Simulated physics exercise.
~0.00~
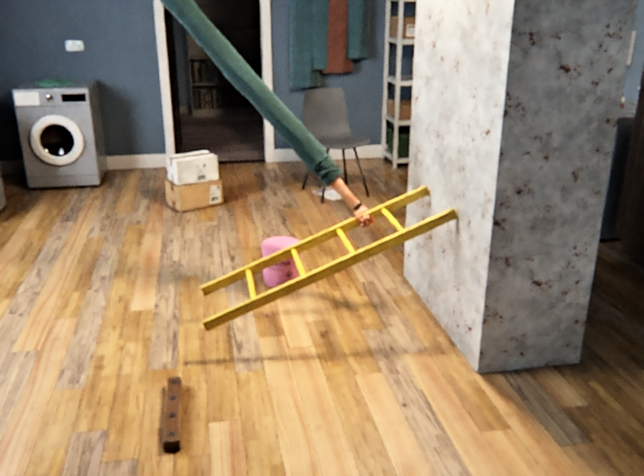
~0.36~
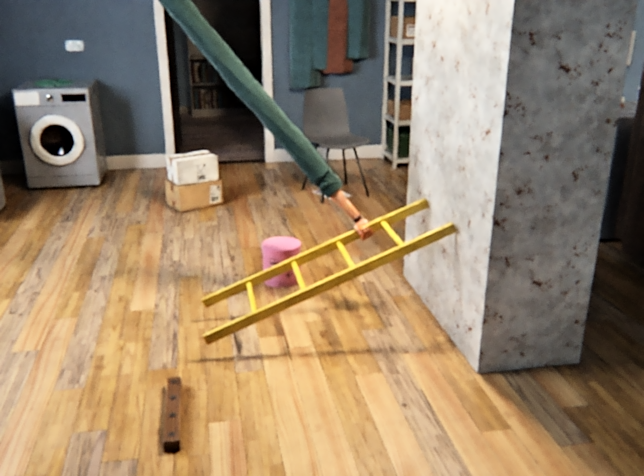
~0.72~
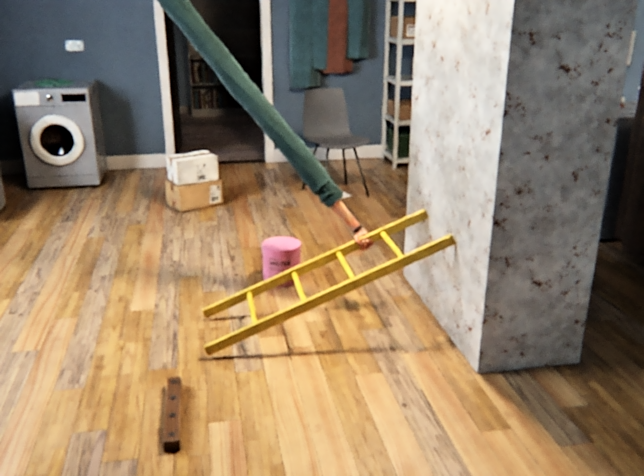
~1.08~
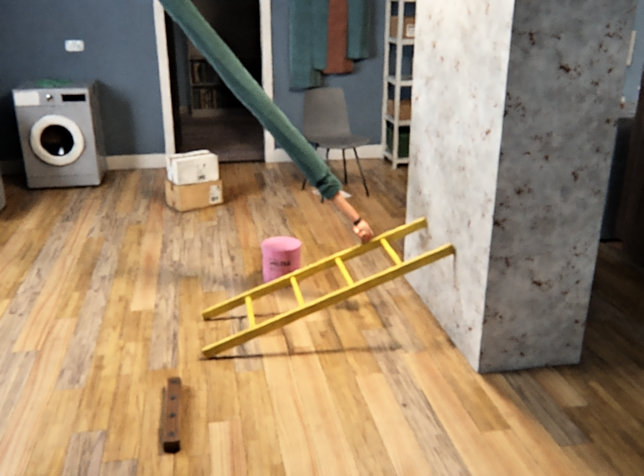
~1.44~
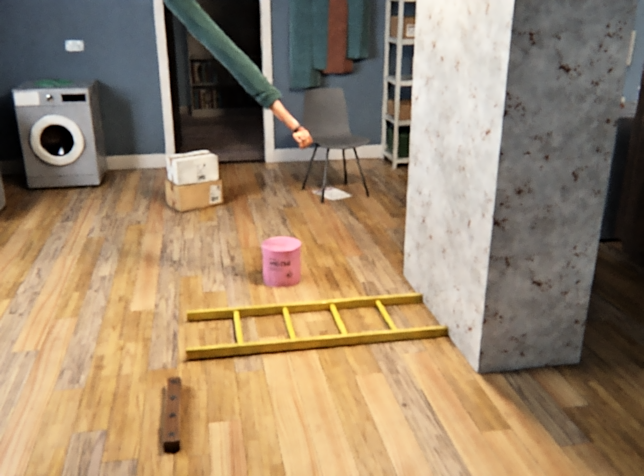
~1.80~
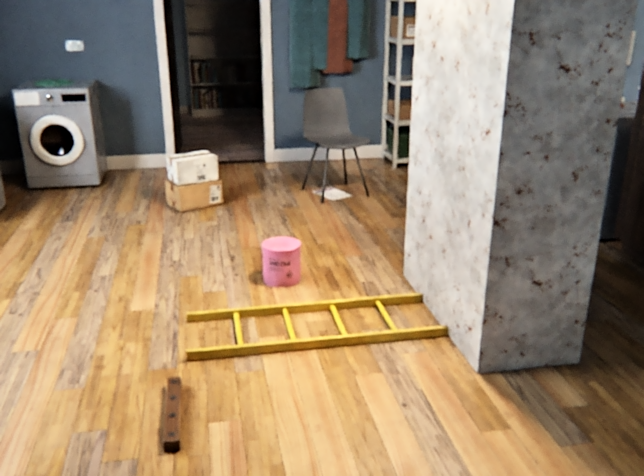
The footage shows a hand lowering a yellow ladder-like gate at a slant against a pale, speckled upright block, near a pink pail and a dark batten. The hand lets go and withdraws, and the gate slips down to lie flat on the wooden floor.
